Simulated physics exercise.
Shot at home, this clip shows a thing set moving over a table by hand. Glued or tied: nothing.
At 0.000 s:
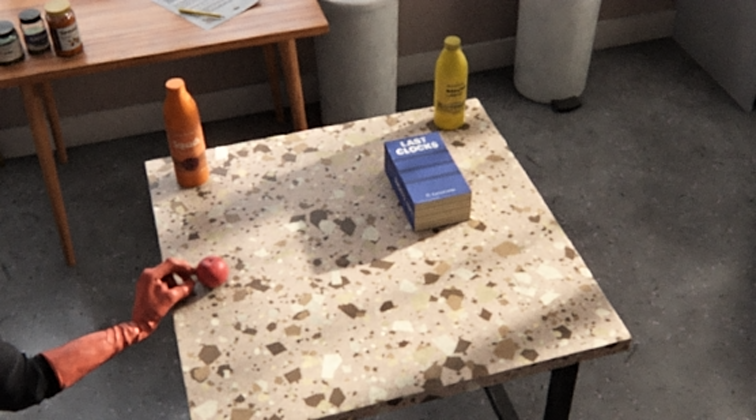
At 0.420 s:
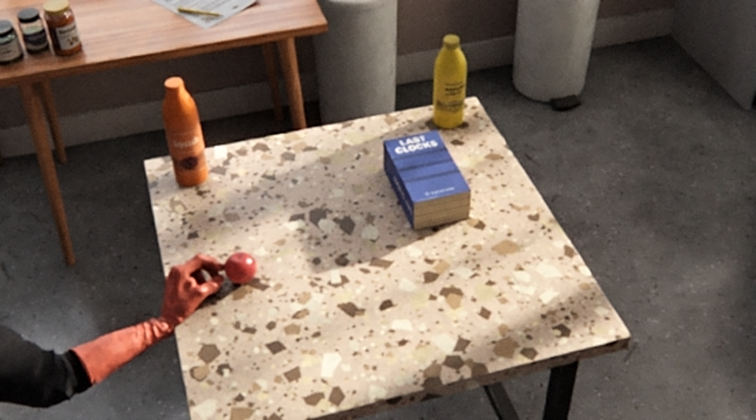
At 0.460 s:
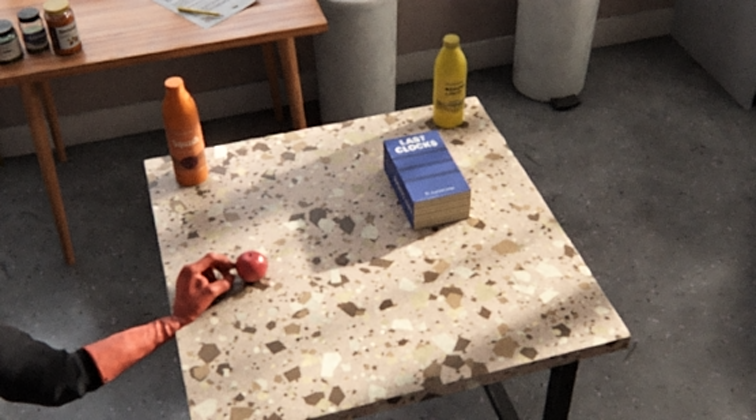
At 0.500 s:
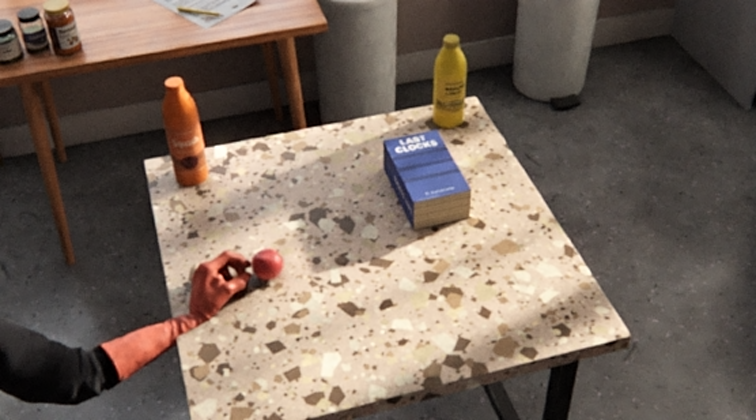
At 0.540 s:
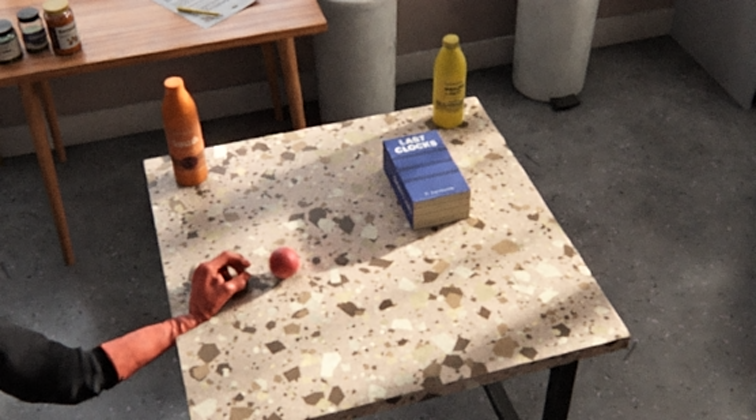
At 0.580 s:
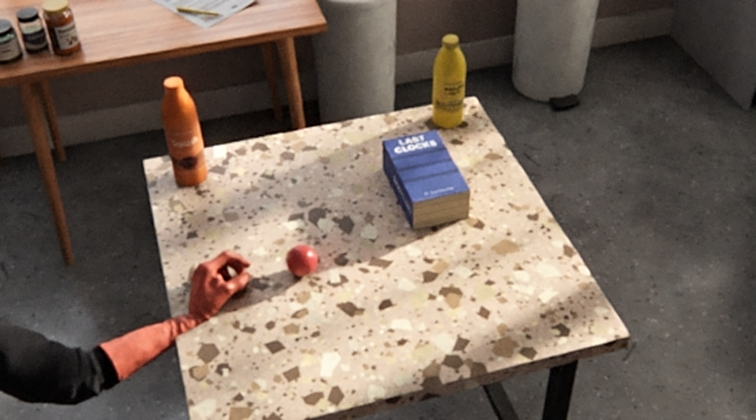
A gloved hand pushes a red apple rightward across a speckled table and releases it rolling.
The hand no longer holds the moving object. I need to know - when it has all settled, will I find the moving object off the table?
Yes, it will be off the table.
After 0.88 s, red apple shifted well along near (428, 247).
After 1.38 s, red apple now off the table.
After 1.78 s, things are still on the move.
After 2.28 s, as before.
In the end (2.6 s), off the table, red apple.
